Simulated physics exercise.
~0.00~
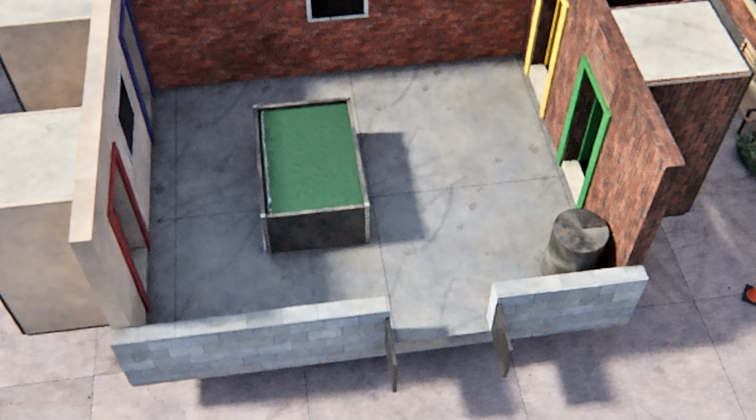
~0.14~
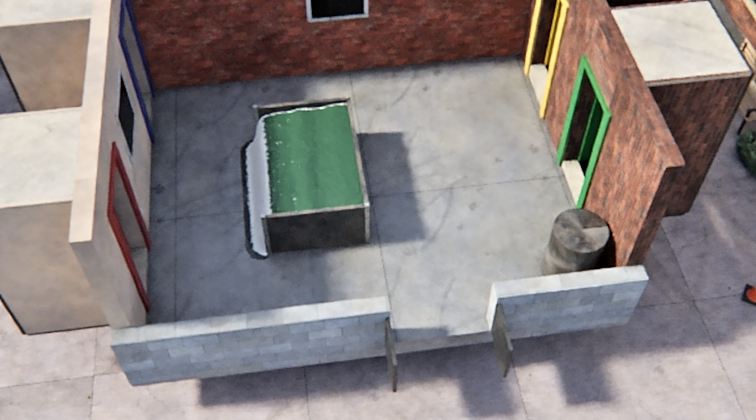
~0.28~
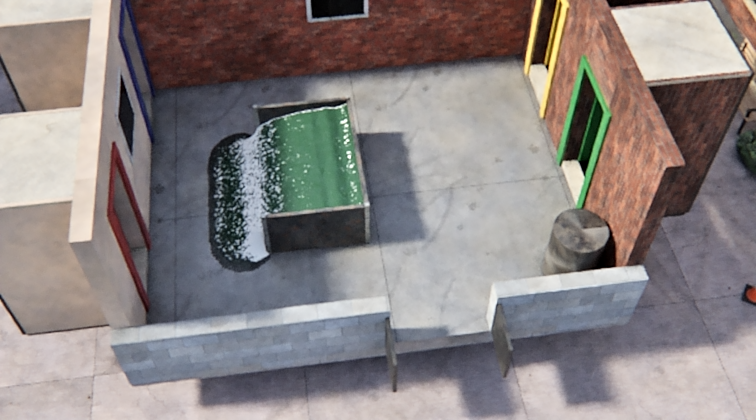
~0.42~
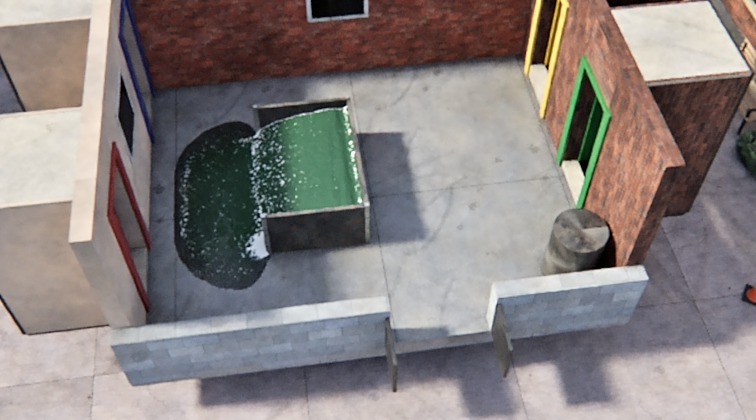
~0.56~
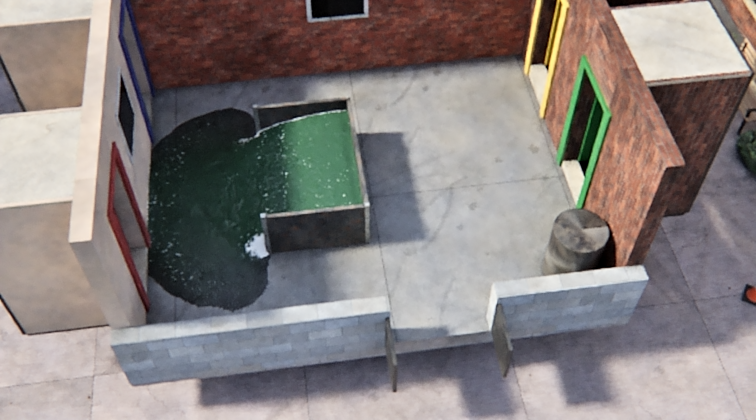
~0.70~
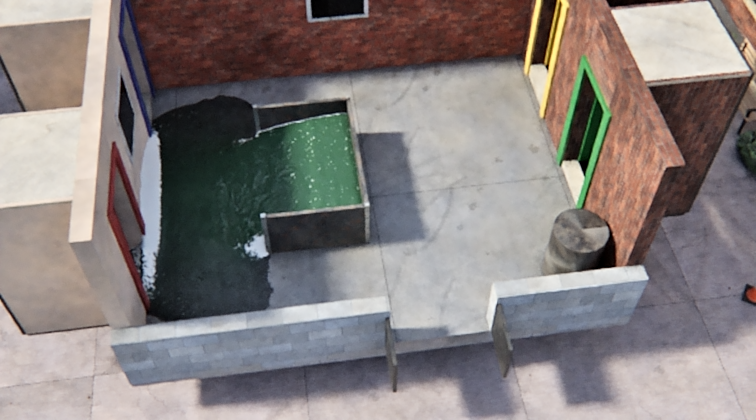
Green liquid poured out of the left side of a dark tank in a walled courtyard, foaming at first, then spread in a dark sheet across the floor and reached the wall by the red-framed doorway.
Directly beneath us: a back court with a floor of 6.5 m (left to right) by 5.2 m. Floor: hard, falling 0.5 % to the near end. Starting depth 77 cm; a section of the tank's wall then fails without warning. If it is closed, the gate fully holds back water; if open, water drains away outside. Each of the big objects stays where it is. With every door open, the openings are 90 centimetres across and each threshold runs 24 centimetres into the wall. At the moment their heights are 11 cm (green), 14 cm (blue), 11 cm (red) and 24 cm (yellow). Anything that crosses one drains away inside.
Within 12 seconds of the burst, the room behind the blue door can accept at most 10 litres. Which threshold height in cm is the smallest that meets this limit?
A height of roughly 28 cm.
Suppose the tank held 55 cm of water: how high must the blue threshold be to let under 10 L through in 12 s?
Some 18 cm.
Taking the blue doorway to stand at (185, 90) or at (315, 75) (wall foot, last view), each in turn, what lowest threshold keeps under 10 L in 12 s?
About 37 cm for the first and 4.5 cm for the second.
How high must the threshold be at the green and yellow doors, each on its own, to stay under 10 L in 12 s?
Roughly 11.0 cm at green and 9.0 cm at yellow.
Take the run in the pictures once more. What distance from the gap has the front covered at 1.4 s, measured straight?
It gets close to 3.2 metres out.
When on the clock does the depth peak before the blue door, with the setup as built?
Crest at t of about 2.0 s.
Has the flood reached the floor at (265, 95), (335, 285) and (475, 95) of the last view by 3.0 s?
In the order asked: Soaked, soaked, untouched.
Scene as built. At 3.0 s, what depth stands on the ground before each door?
In cm: Green 0, blue 21, red 16, yellow 0.
After 1.4 s water covers 25 % of the floor, deepest (48 cm) near (150, 211); 20 cm at the blue door, 2 litres in over its 14 cm threshold.
After 3.0 s water covers 55 % of the floor, deepest (29 cm) near (146, 358); 21 cm at the blue door, 56 litres in over its 14 cm threshold.
After 12.0 s water covers 100 % of the floor, deepest (9 cm) near (319, 336); 5 cm at the blue door, 79 litres in over its 14 cm threshold.
At the blue door as built, the water arrived by 0.8 s and peaked near 26 cm at 2.0 s.
Run again over the same 12 s with other heights there, 23 litres in over 23 cm, 7 litres over 31 cm. The limit of 10 litres is kept from about 28 cm up.
